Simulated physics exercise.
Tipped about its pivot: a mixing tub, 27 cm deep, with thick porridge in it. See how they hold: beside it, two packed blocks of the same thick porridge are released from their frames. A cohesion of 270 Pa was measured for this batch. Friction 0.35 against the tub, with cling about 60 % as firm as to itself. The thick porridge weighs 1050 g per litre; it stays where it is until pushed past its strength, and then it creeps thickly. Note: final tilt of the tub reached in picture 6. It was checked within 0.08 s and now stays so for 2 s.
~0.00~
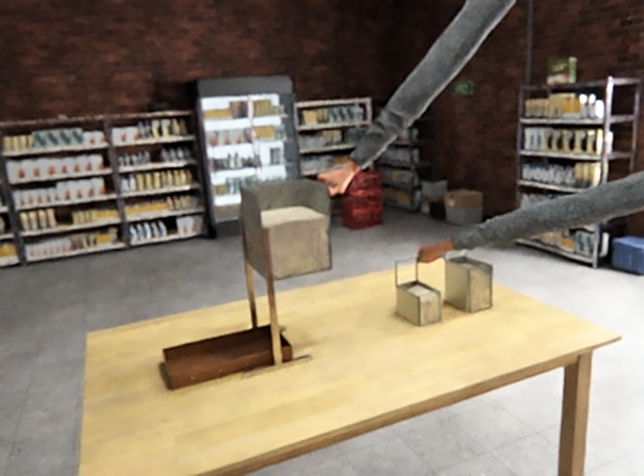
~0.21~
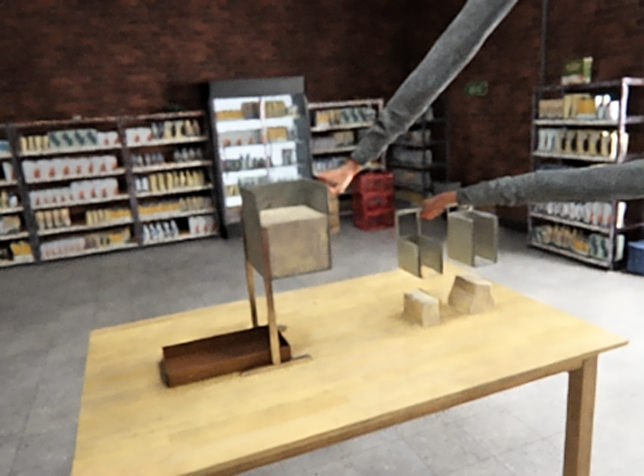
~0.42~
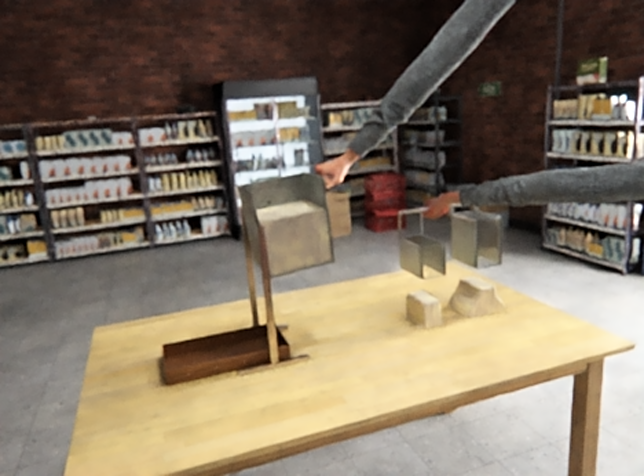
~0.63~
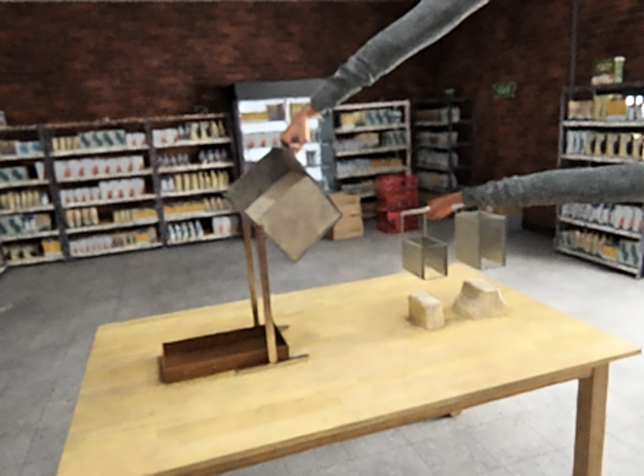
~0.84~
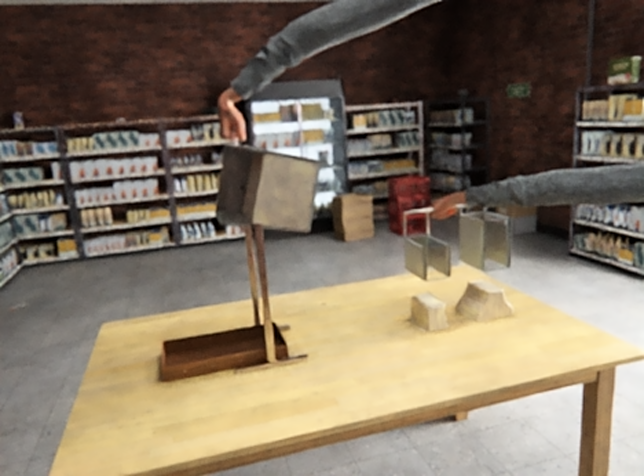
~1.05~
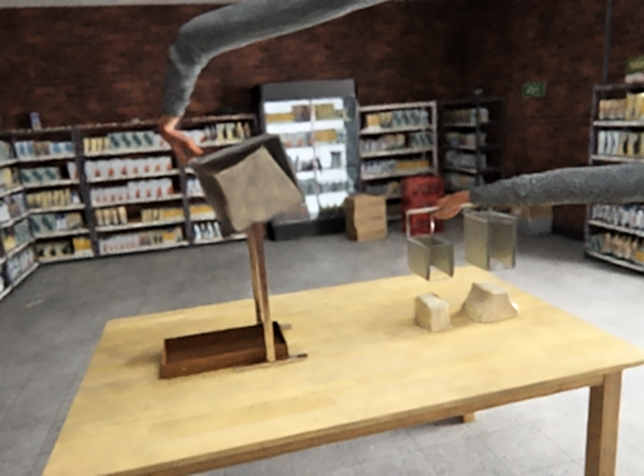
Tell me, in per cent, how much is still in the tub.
Something like 0 out of 100.
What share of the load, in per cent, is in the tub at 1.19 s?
Near 75 %.
By 1.19 s, the tub is at 108 degrees and holds 75 %.
By 1.36 s, the tub is at 108 degrees and holds 36 %.
By 1.53 s, the tub is at 108 degrees and holds 23 %.
By 1.70 s, the tub is at 108 degrees and holds 11 %.
By 3.05 s, at the end, the tub is at 108 degrees and holds 0 %.
